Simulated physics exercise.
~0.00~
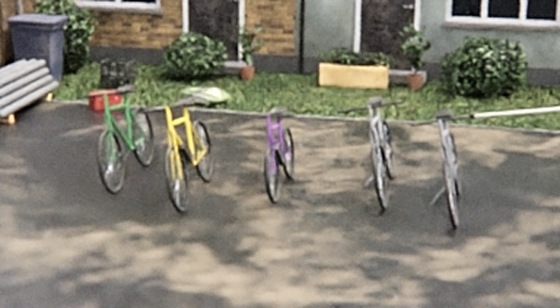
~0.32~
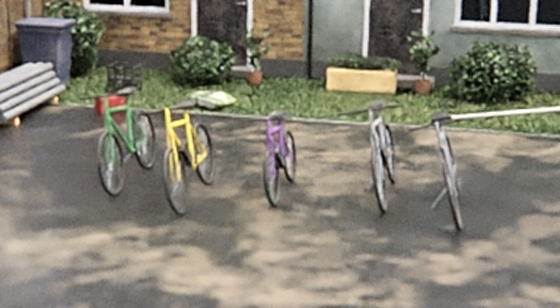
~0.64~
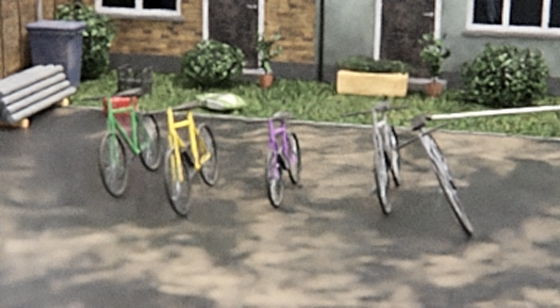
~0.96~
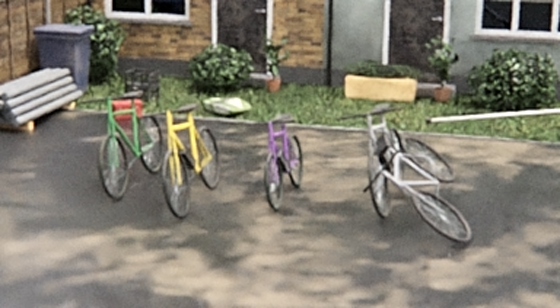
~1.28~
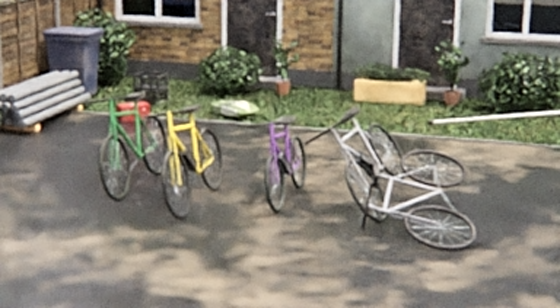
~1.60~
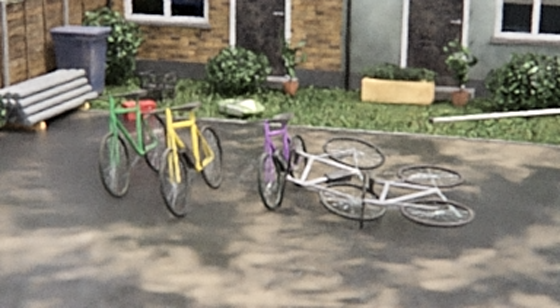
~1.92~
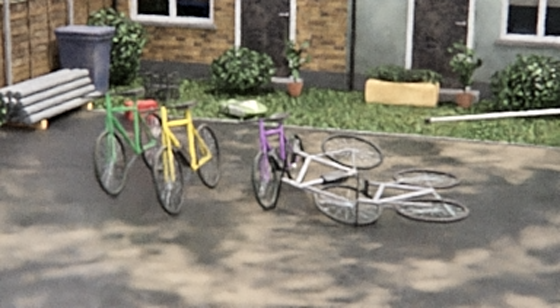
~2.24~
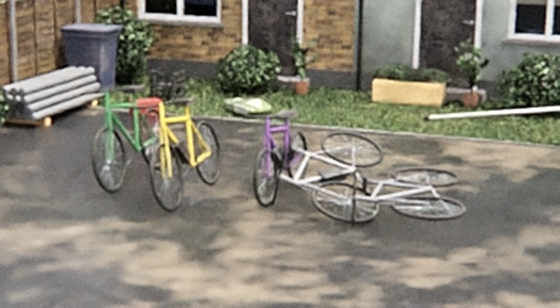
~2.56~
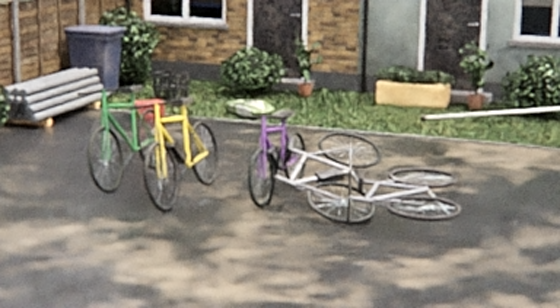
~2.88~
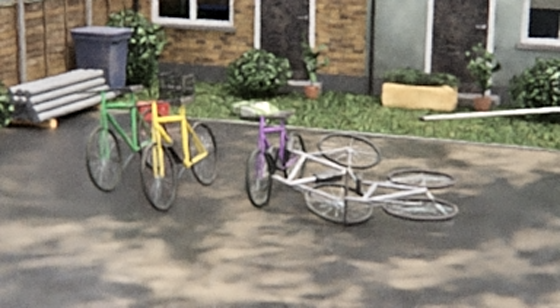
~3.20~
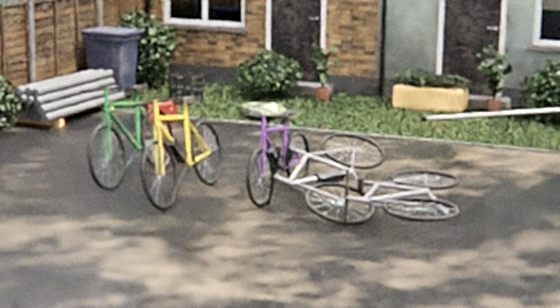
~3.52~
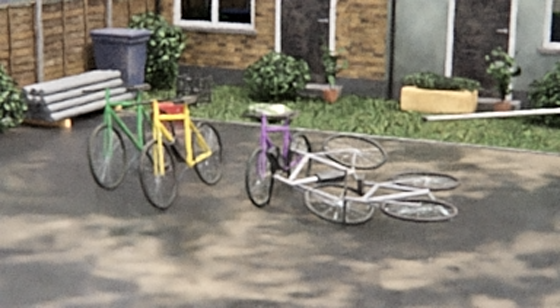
A silvery-grey bicycle at the right end of a row of five tips leftward on a dark paved yard, seen from slightly above and in front of brick and grey houses. To its left stand another grey bicycle, then a purple, a yellow and a green one, with a strip of grass and shrubs behind. The falling bicycle strikes its grey neighbour, which topples left in turn against the purple one. Both grey bicycles end nearly flat, tangled together, while the purple one stays up, leaning slightly, and the yellow and green ones remain standing.
